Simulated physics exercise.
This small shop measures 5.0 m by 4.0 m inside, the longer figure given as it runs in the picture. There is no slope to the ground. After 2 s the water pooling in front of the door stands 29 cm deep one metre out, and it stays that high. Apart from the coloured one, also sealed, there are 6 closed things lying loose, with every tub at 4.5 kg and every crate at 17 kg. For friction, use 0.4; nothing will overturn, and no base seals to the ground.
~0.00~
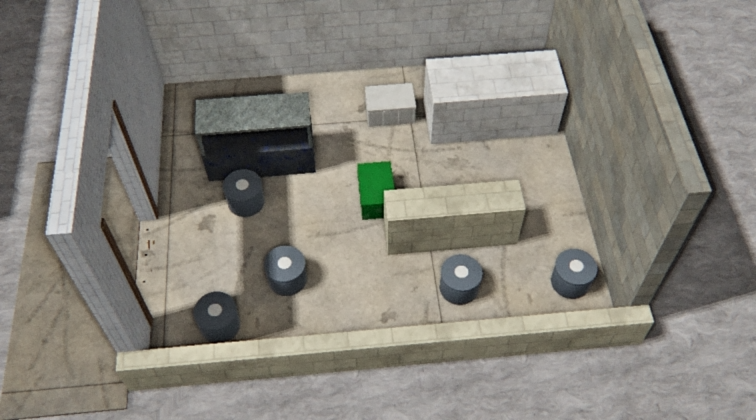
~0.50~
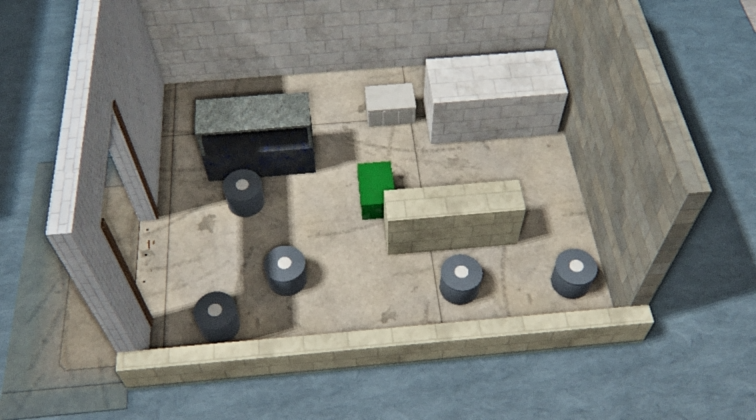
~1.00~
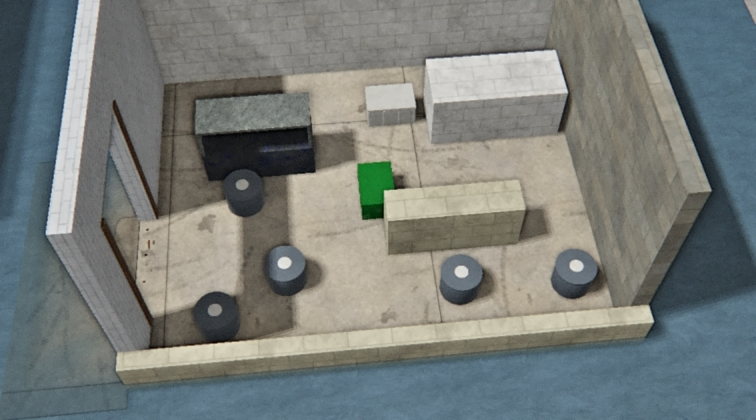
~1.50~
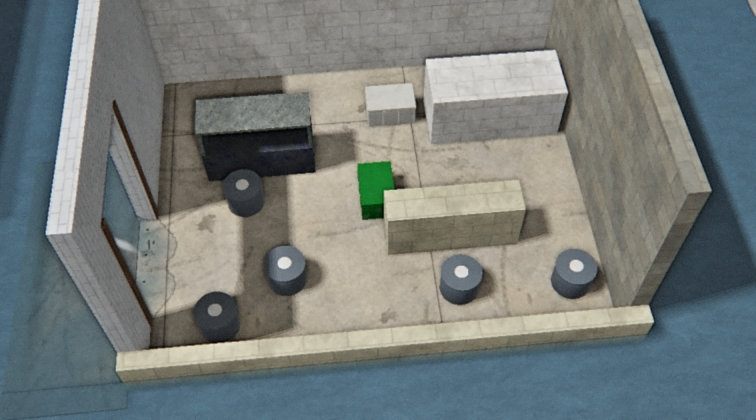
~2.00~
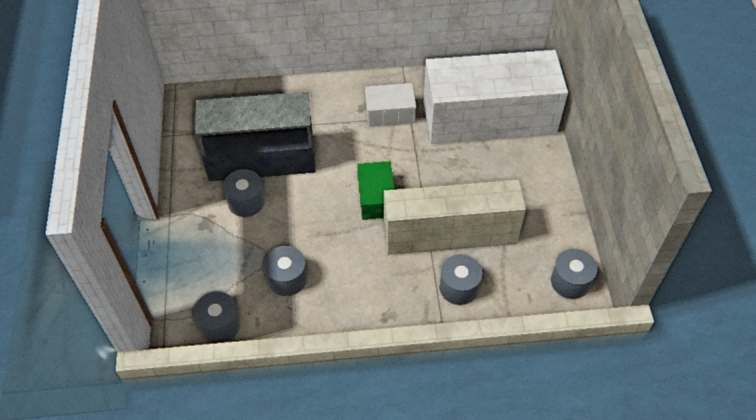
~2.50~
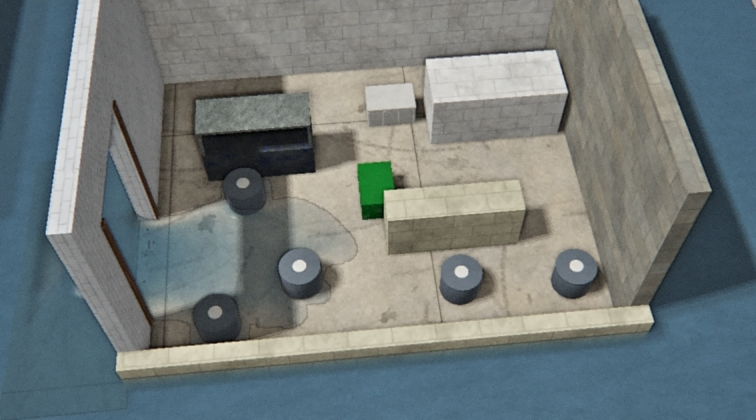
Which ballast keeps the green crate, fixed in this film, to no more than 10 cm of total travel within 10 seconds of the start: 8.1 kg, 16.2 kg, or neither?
Neither is enough.
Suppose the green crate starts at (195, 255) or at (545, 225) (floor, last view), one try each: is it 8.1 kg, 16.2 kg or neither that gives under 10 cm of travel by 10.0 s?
At the first spot nothing offered works, at the second nothing offered works.
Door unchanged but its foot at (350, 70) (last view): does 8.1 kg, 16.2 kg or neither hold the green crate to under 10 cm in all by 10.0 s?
The answer is that neither mass suffices.
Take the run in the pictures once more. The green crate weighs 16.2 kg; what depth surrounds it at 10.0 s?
Close to 18 cm deep.
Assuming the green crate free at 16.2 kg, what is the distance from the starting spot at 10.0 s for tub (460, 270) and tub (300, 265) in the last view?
Net displacement, in order: 140 cm; 300 cm.
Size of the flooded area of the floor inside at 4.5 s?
Somewhere about 13 m2, give or take.
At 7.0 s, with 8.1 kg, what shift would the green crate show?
About 200 cm.
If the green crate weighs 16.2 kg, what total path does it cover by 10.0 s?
About 350 cm.
After 3.5 s the green crate would be 67 cm from its start with 8.1 kg and 45 cm from its start with 16.2 kg; 5 cm of water round it then.
After 4.5 s the green crate would be 215 cm from its start with 8.1 kg and 172 cm from its start with 16.2 kg; 5 cm of water round it then.
After 7.0 s the green crate would be 217 cm from its start with 8.1 kg and 212 cm from its start with 16.2 kg; 22 cm of water round it then.
After 10.0 s the green crate would be 95 cm from its start with 8.1 kg and 123 cm from its start with 16.2 kg; 18 cm of water round it then.
